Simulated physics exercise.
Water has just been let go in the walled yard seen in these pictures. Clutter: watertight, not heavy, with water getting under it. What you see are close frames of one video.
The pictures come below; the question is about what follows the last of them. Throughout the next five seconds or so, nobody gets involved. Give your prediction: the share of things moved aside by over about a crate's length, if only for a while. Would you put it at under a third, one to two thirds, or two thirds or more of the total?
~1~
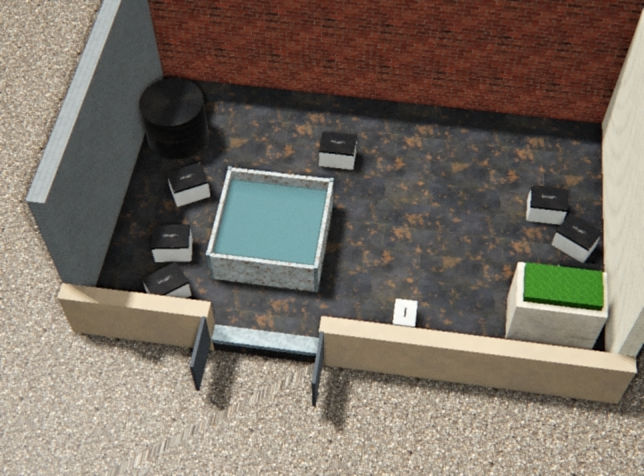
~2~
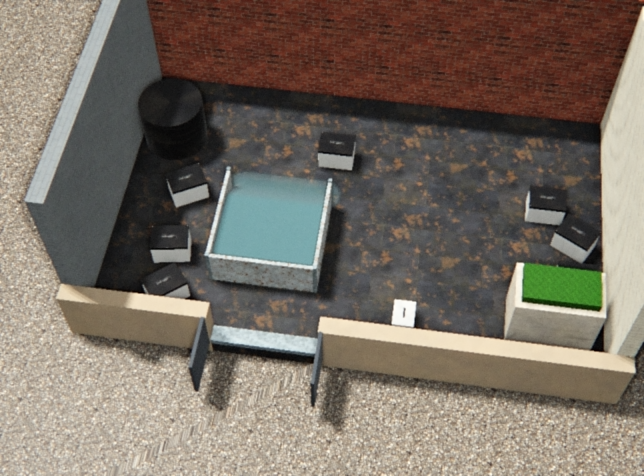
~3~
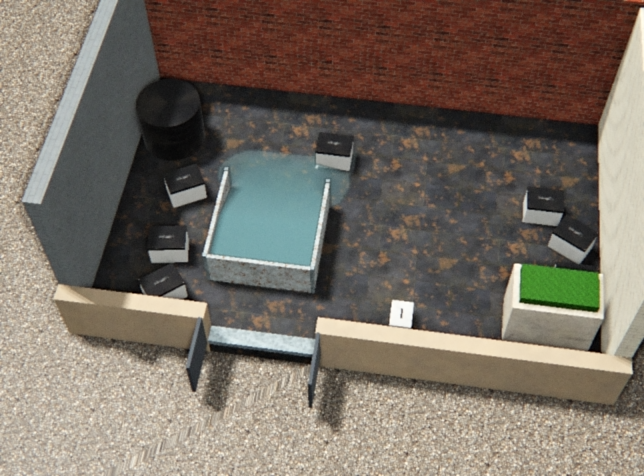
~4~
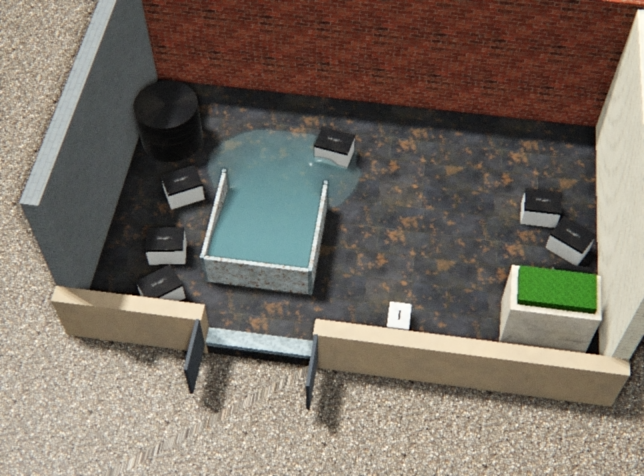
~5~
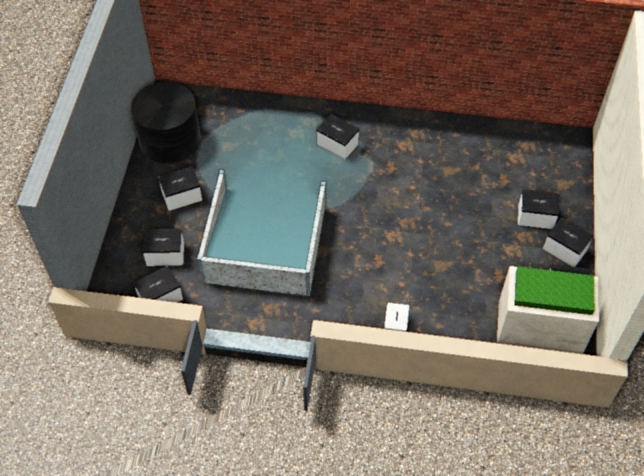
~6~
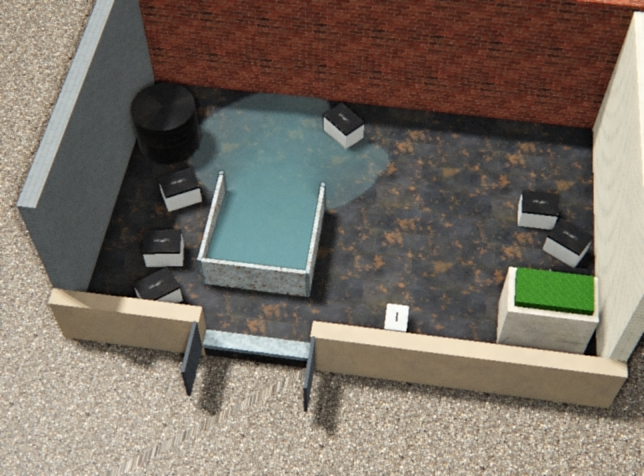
Share shifted well: Low, below a third.
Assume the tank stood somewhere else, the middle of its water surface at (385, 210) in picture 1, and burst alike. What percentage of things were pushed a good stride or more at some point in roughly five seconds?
Around 50 in a hundred.
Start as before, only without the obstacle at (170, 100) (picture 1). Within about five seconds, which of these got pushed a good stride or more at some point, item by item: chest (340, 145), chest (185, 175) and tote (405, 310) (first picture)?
Went the distance, went the distance and fell short.
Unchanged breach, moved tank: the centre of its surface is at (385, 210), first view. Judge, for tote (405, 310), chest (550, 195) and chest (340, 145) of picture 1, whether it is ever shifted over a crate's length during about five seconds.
In that order: Never so far, shifted that much, yes.
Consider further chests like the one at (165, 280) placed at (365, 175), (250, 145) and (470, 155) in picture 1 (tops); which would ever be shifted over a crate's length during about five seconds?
As listed: Never so far, pushed that far, pushed that far.
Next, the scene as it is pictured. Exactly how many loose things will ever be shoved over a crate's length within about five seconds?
The count is 1.
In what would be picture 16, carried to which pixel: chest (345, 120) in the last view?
Estimated position: Roughly (448, 104).
A moment on, 1 of 8 are well off their spots; 0 afloat.
Next, 1 of 8 are well off their spots; 1 afloat.
Later, 1 of 8 are well off their spots; 1 afloat.
In the end, 1 of 8 are well off their spots, and 1 have been at some point; 3 afloat.
